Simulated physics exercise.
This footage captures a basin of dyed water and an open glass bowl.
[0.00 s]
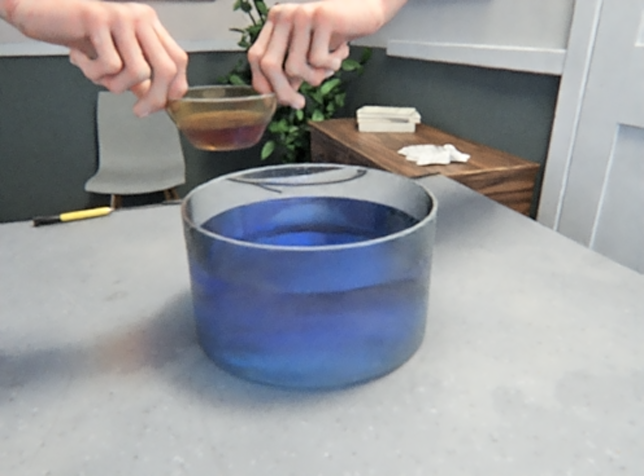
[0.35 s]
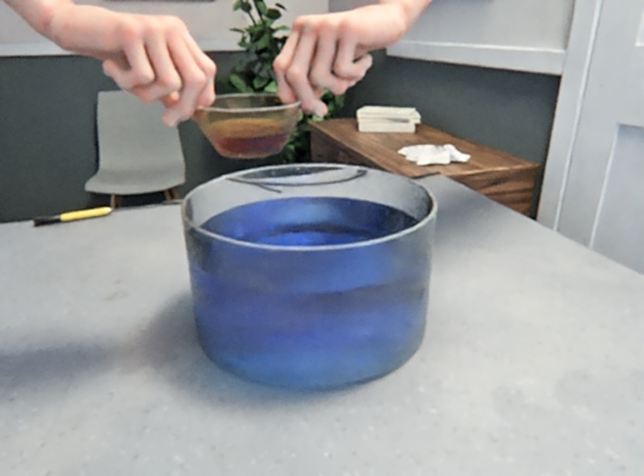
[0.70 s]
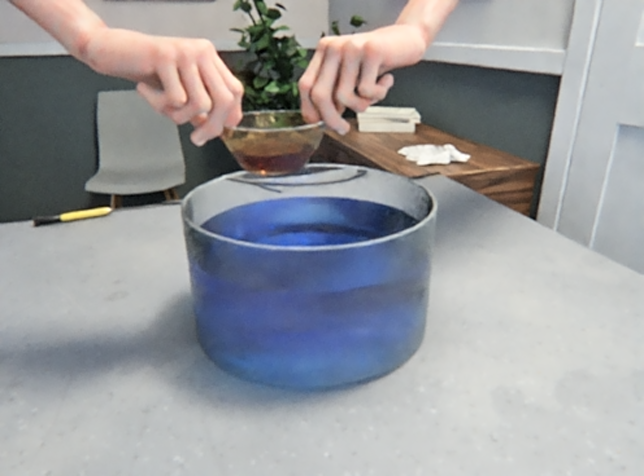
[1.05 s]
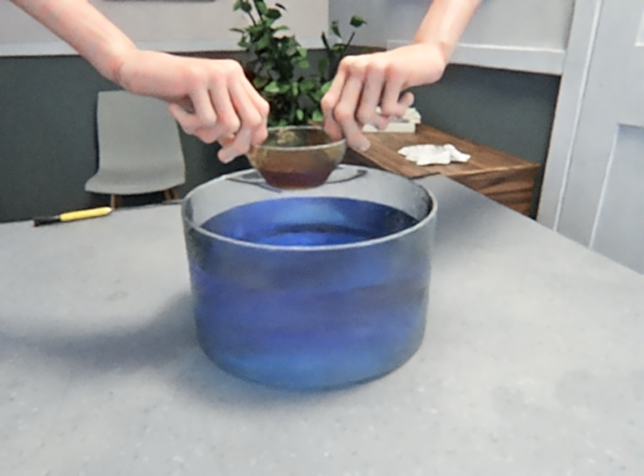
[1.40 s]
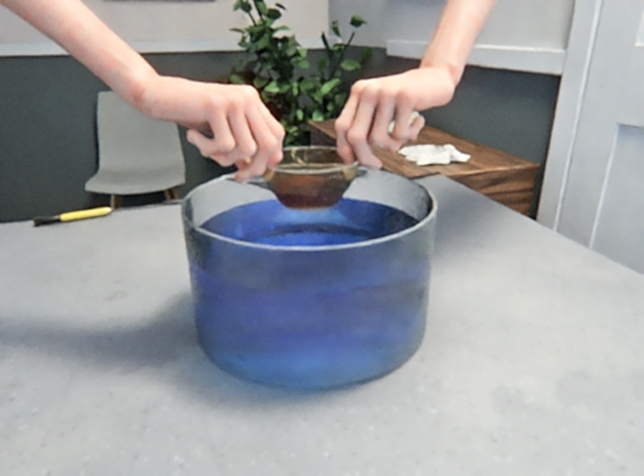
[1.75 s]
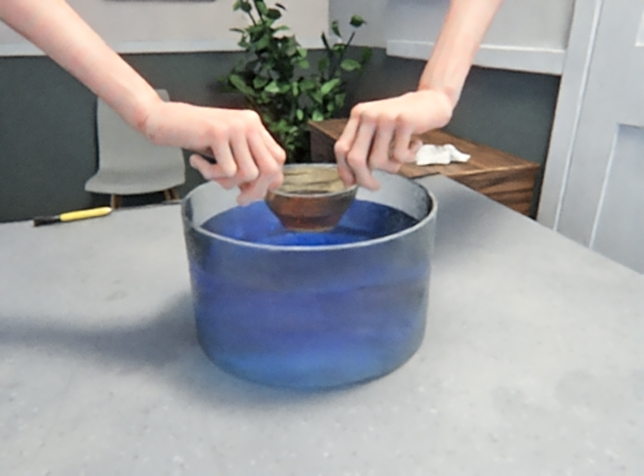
The footage shows two hands holding a small glass bowl of amber-brown liquid above a large clear basin of blue water, moving it rightward and steadily lowering it inside the rim to just over the water's surface.
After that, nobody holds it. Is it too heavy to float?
No.
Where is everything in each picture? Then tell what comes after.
Bowl (223, 115) about a third full; above the basin, in the first frame.
Bowl about a third full, surface at (248, 128); coming down, in the second frame.
Bowl (273, 141) about a third full; lower, in the third frame.
Bowl about a third full, surface at (296, 161); lower still, in the fourth frame.
Bowl (309, 178) about a third full; close to the surface, in the fifth frame.
Bowl about a third full, surface at (310, 203); just over the surface, in the sixth frame.
Around 2.2 s, the bowl dips into the dyed water.
Around 2.8 s, it bobs and steadies.
Around 5.0 s, the bowl floats with a third of its side showing.
